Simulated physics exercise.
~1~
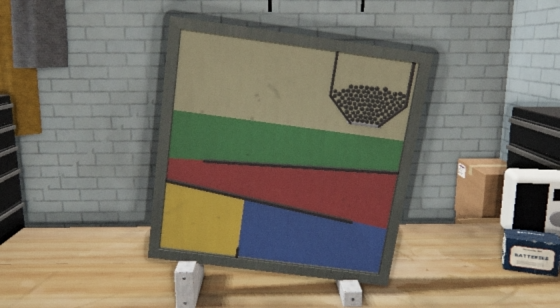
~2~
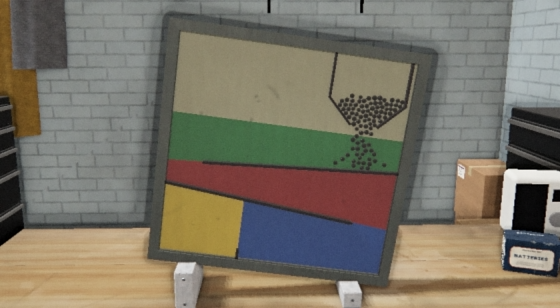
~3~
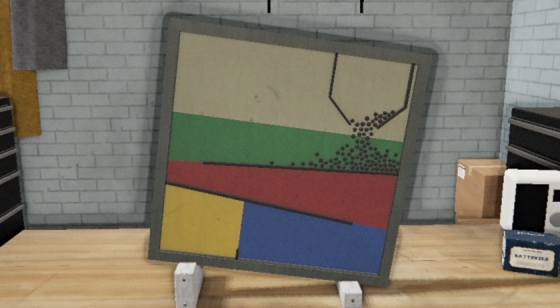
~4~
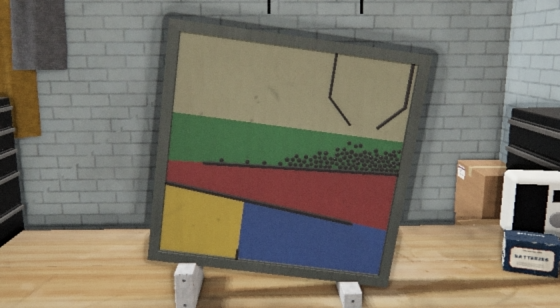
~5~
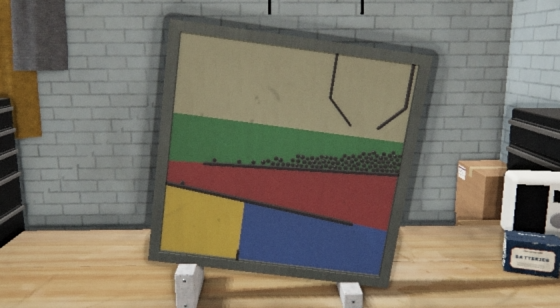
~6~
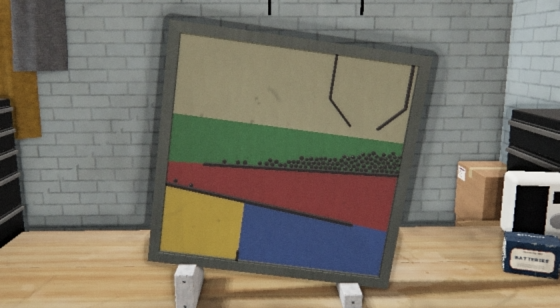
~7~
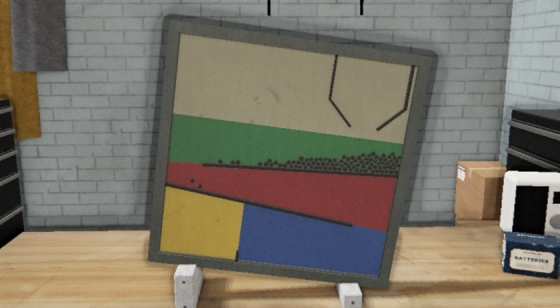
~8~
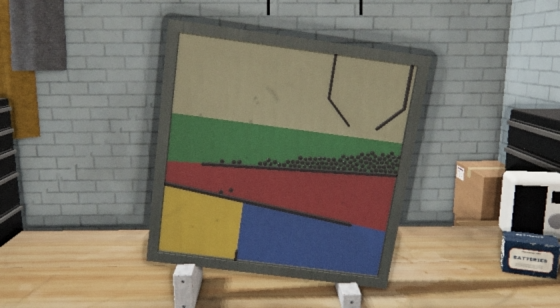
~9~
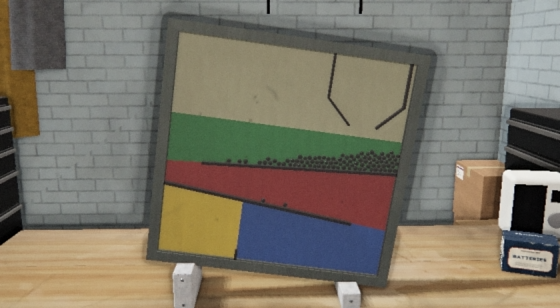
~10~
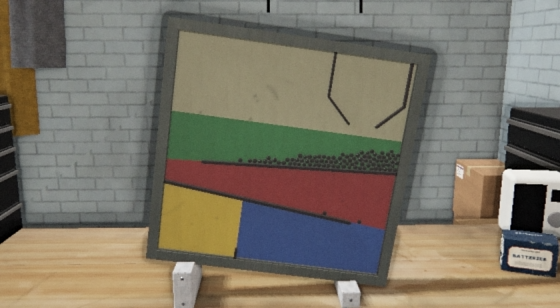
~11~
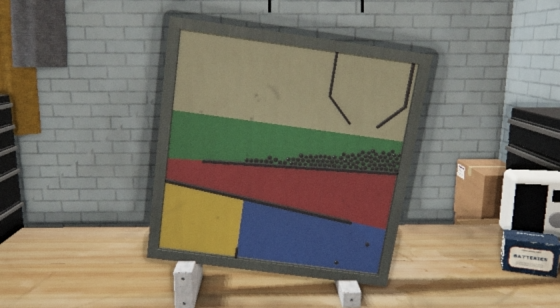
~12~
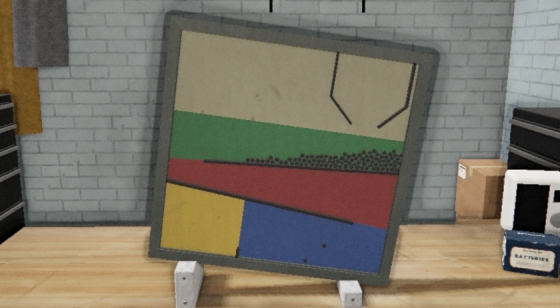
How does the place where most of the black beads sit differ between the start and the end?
At the start they were heaped in the hopper at the upper right of the case. By the end nearly all of them lay lower down, spread along the ledge in the green section.
